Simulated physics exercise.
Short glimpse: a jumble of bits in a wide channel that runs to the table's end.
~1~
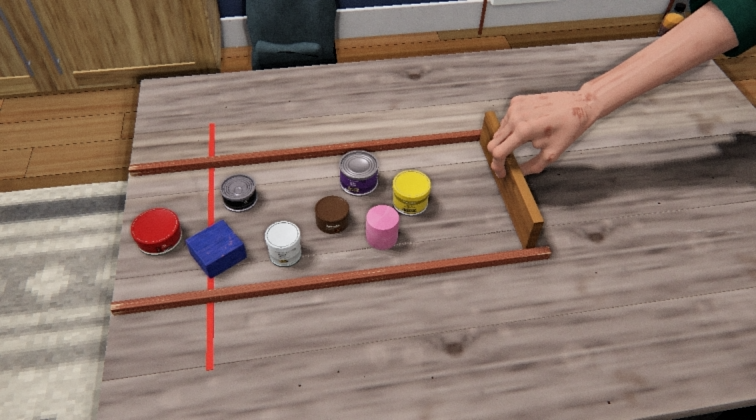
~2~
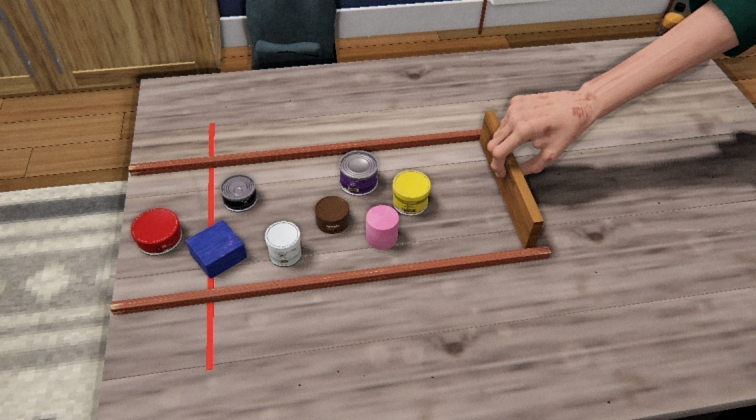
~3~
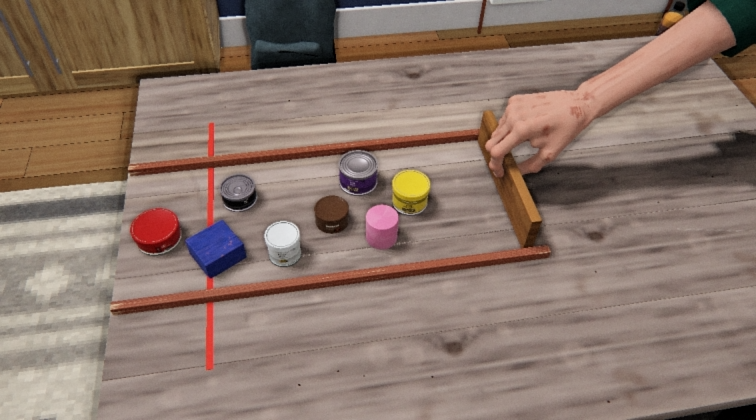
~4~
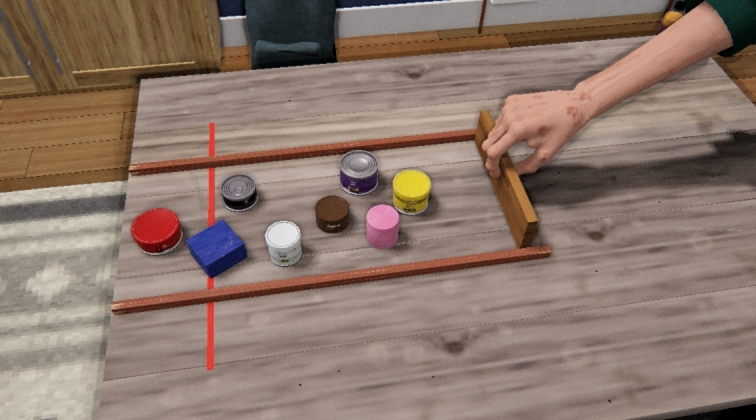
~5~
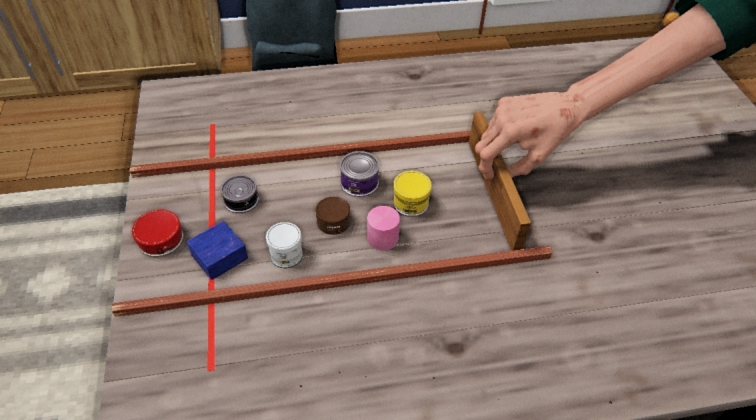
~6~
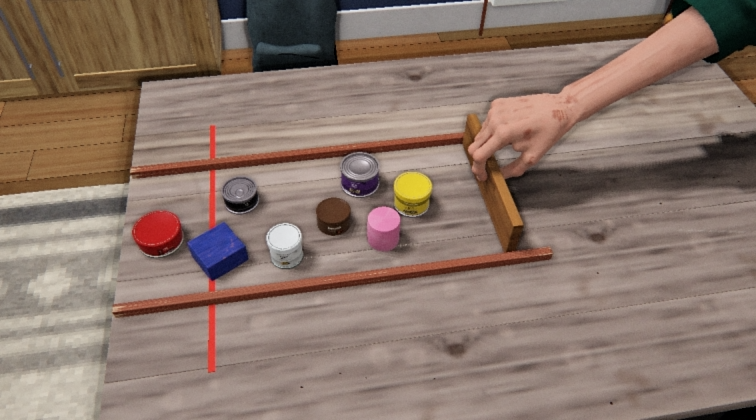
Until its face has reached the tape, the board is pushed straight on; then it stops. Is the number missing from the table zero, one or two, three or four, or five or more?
The table loses nothing.
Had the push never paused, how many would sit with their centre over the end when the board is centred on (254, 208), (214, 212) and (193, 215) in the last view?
The numbers past the end are 0, 0 and 1.
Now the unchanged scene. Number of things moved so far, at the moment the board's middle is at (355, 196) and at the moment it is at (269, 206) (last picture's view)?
First 4, then 7.
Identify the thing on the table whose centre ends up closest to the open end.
Foremost: The red pot.
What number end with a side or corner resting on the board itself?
It touches 3.
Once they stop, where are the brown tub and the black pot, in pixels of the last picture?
The brown tub stops around (167, 242); the black pot around (156, 205).
Soon after, none off yet; red pot at rest near (159, 234); blue block at rest near (218, 251); black pot at rest near (240, 195).
Then, none off yet; red pot at rest near (159, 234); blue block moved about its own width near (177, 262); black pot moved about its own width near (197, 203).
At rest, the number that fall off is zero.
